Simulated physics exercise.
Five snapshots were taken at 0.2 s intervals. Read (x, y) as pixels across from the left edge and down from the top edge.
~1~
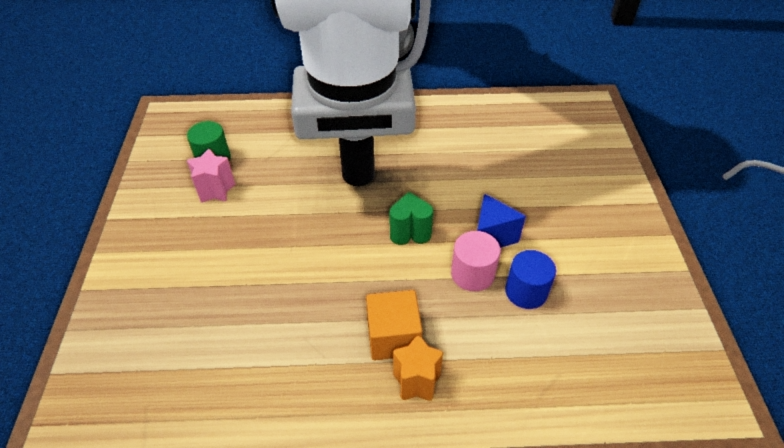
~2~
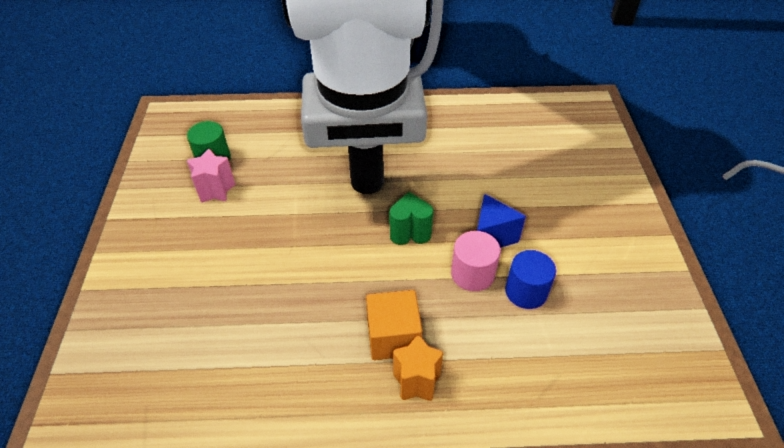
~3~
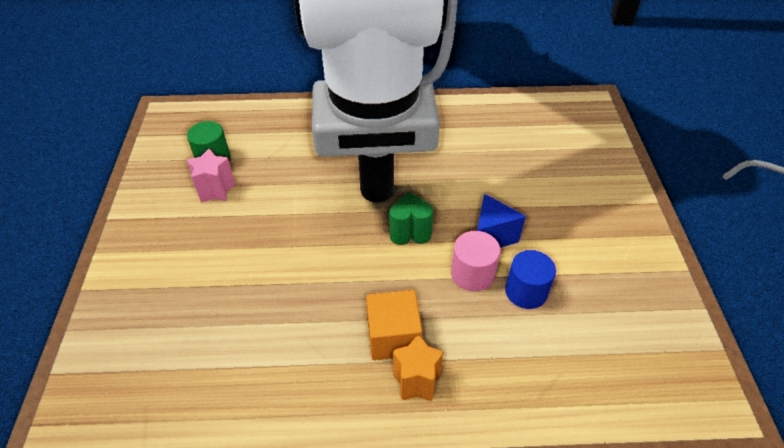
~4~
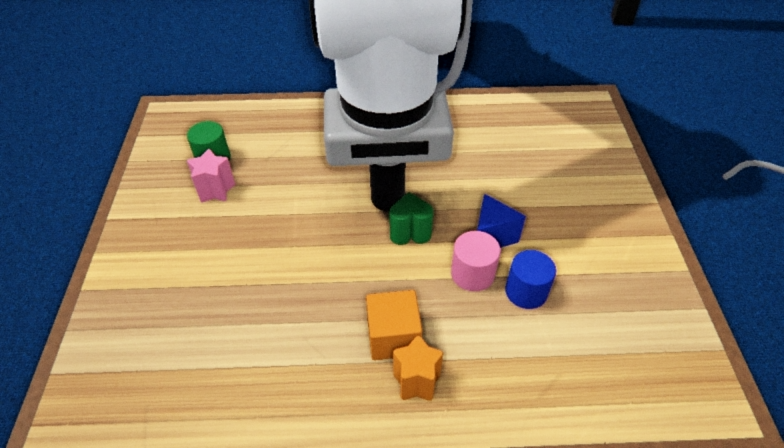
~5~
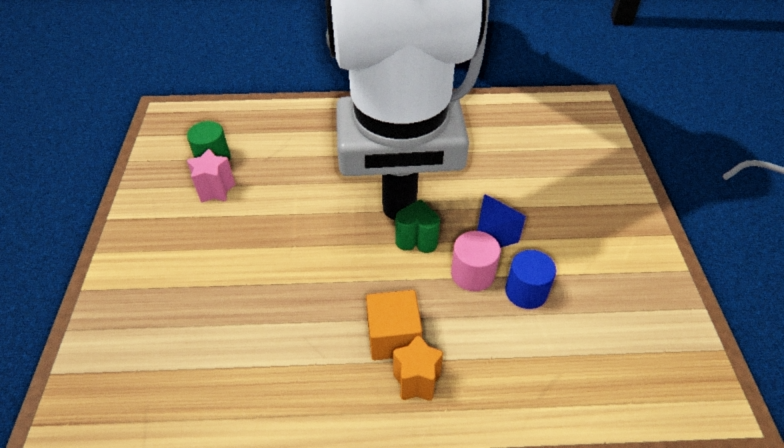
On a wooden board scattered with colourful blocks, a robot arm moved its black tip gradually toward the viewer and to the right, then nudged the green heart-shaped block slightly the same way.
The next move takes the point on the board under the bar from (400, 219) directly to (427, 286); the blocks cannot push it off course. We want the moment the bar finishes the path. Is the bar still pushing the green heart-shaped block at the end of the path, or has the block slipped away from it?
Still in front.
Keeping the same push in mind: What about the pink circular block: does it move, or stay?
That block moves.
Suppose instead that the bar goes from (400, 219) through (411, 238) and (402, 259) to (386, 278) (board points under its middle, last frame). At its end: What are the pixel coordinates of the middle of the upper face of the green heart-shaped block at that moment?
That would be at about pixel (433, 249).
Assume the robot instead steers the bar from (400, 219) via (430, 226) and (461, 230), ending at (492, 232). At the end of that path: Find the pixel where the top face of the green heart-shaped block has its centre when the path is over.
The centre of its top will be at (438, 228).
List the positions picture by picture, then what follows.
Bar's lower end (358, 175); orange four-sided block (394, 312); green heart-shaped block (411, 207); pink circular block (477, 248), in the first frame.
Bar (367, 183); blocks still, in the second frame.
Bar (377, 191); blocks still, in the third frame.
Bar (388, 199); blocks still, in the fourth frame.
Bar (400, 208); orange four-sided block (394, 312); green heart-shaped block (418, 214); pink circular block (477, 248), in the fifth frame.
What follows on the original path. Halfway along, bar (414, 241); green heart-shaped block (437, 248); pink circular block (484, 252).
At the end, bar (428, 276); orange four-sided block still; green heart-shaped block (457, 284), turned 15° anticlockwise; pink circular block (487, 254).
